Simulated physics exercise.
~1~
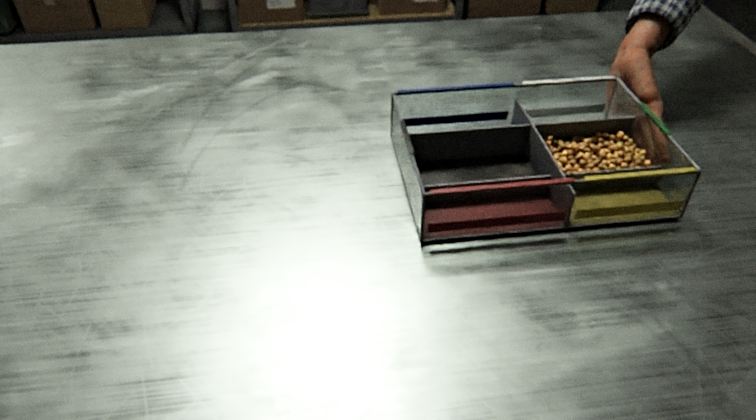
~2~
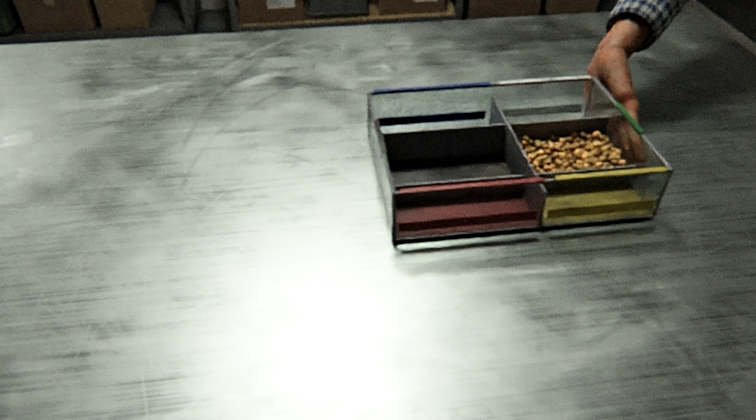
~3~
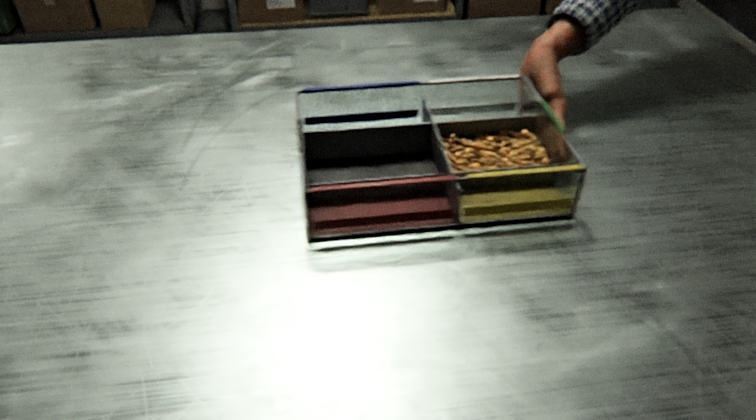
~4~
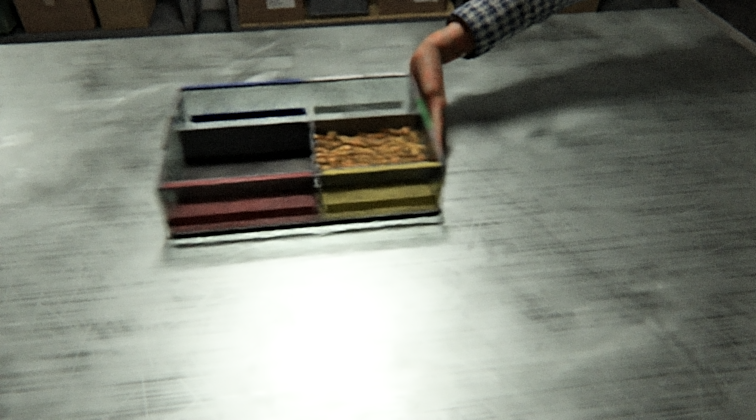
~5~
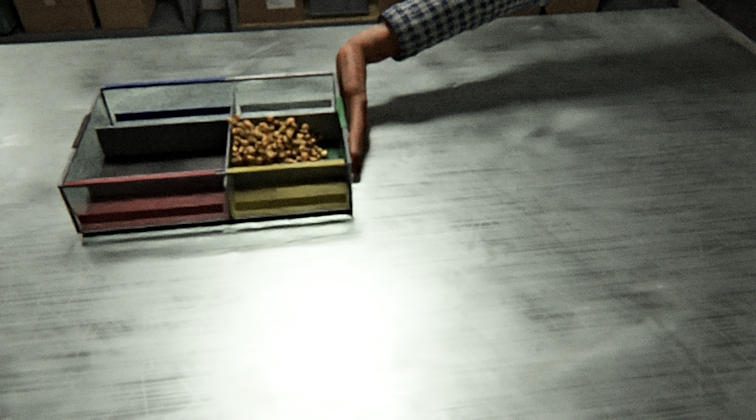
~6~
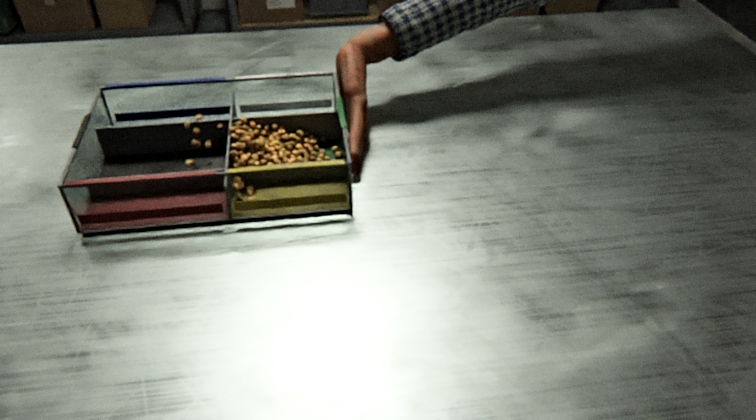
A clear divided tray holding chickpeas in its right compartment slides left across a grey tabletop, pushed by a hand in a checked sleeve, then stops abruptly; the chickpeas surge left, and a few fly over the partition toward the empty left compartment while most stay put.
